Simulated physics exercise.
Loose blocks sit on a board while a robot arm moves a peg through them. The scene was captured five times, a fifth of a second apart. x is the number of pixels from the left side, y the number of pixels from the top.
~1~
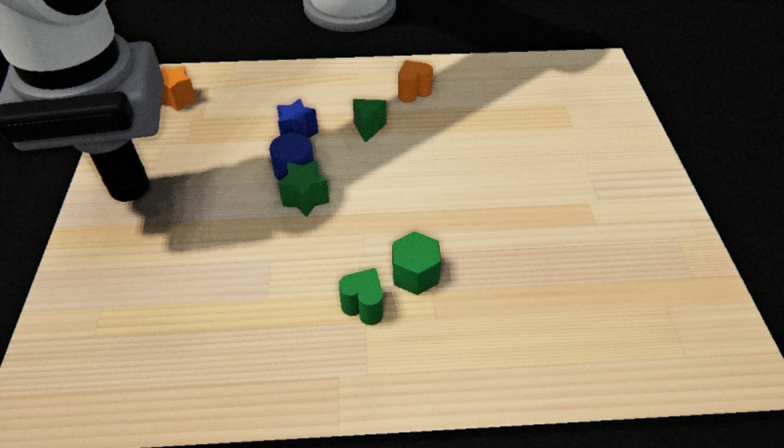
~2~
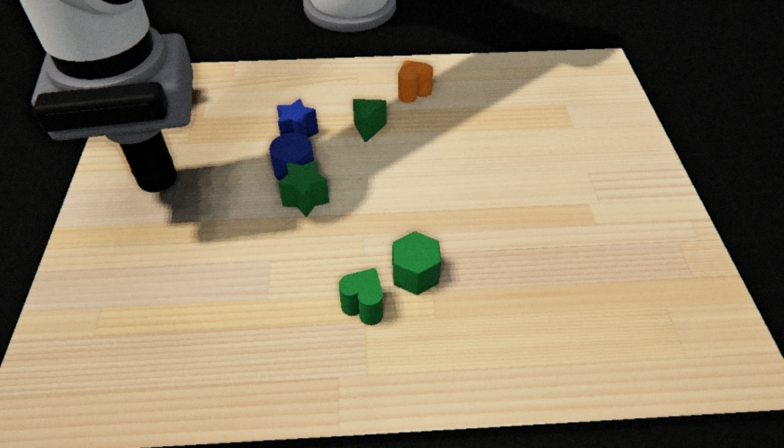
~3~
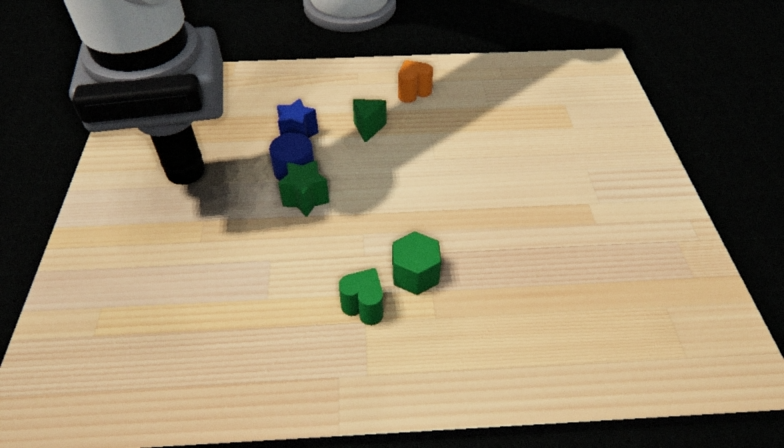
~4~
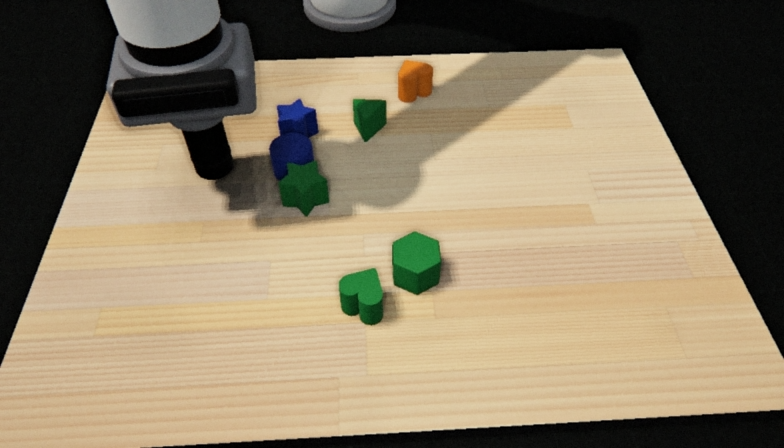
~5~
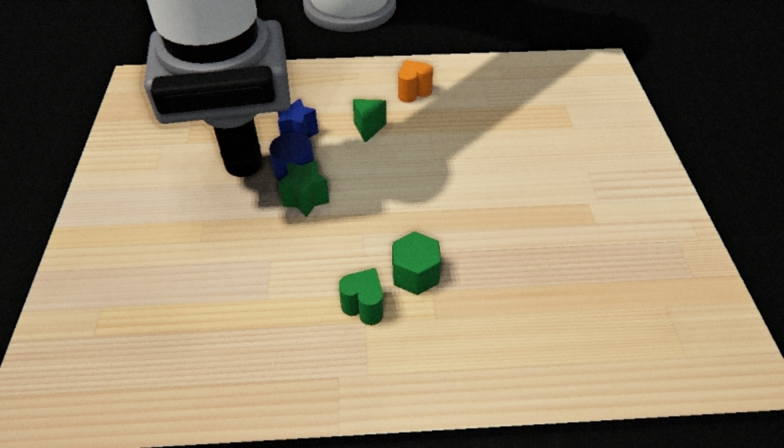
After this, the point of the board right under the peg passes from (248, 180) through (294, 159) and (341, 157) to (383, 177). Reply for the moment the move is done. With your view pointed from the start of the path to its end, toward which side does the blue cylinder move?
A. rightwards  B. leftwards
A: Rightwards.
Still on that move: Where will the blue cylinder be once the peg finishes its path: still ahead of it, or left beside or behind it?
It is driven along in front.
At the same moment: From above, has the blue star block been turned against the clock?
Answer: Yes.
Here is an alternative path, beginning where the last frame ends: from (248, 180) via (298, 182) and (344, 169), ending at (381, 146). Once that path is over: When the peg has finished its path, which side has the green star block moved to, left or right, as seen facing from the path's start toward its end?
Answer: Rightward.
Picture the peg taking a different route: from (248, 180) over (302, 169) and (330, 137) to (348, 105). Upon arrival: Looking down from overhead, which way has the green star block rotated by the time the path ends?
From the top: Clockwise.
On the path given first. One third of the way, peg (292, 144); blue cylinder (331, 137).
Two thirds of the way, peg (340, 142); blue cylinder (377, 141); blue star block (299, 109), turned 30° anticlockwise.
At the end, peg (383, 163); blue cylinder (423, 152); blue star block (299, 109), turned 30° anticlockwise; green star block still.
